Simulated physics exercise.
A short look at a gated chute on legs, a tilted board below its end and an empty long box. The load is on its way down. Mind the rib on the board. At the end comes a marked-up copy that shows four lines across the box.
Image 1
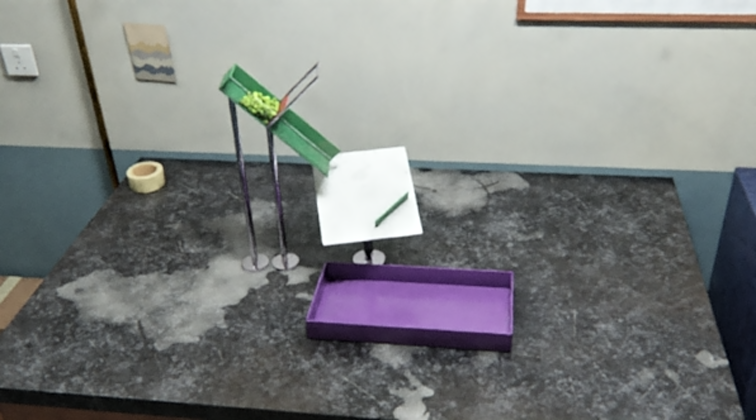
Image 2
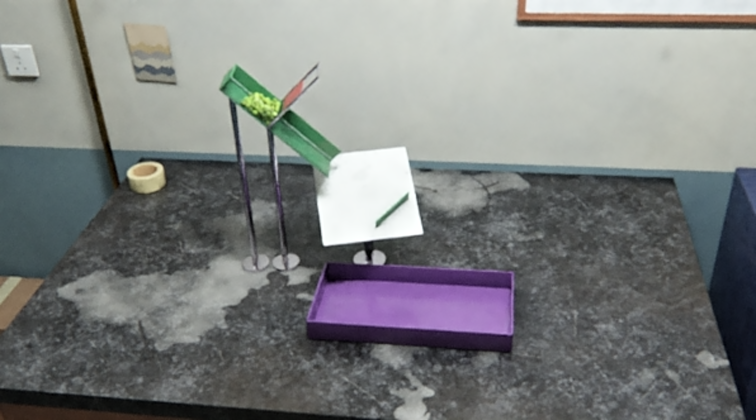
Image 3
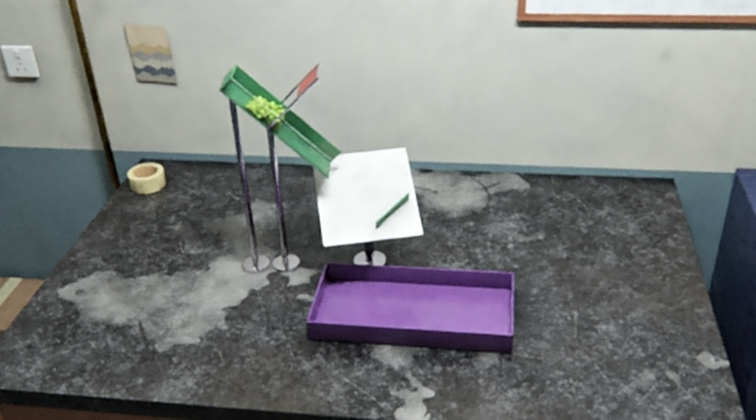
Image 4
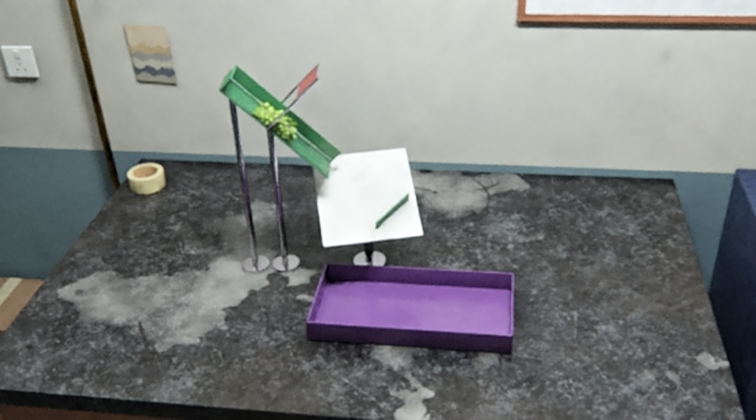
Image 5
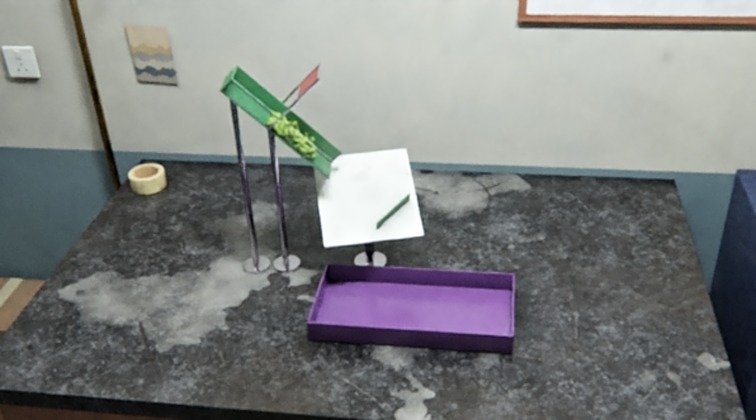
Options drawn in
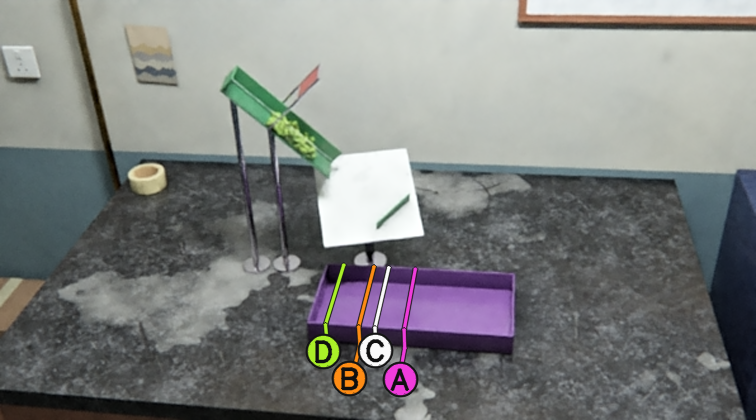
Green chute on thin legs with its red gate lifting and green peas sliding down rightward above a white board and empty purple box.
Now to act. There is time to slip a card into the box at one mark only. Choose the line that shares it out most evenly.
Best: B.
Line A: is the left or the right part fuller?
The left side.
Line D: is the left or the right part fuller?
The right side.
On the marked copy, line A crosses the front rim at (404, 329); line B crosses the front rim at (358, 326); line C crosses the front rim at (375, 327); line D crosses the front rim at (325, 323).
Choosing A, of what is caught, nearly all on the left of the divider, a stray few on the right.
Choosing B, of what is caught, about two thirds on the left of the divider, about a third on the right.
Choosing C, of what is caught, most on the left of the divider, a small part on the right.
Choosing D, of what is caught, none on the left of the divider, all on the right.
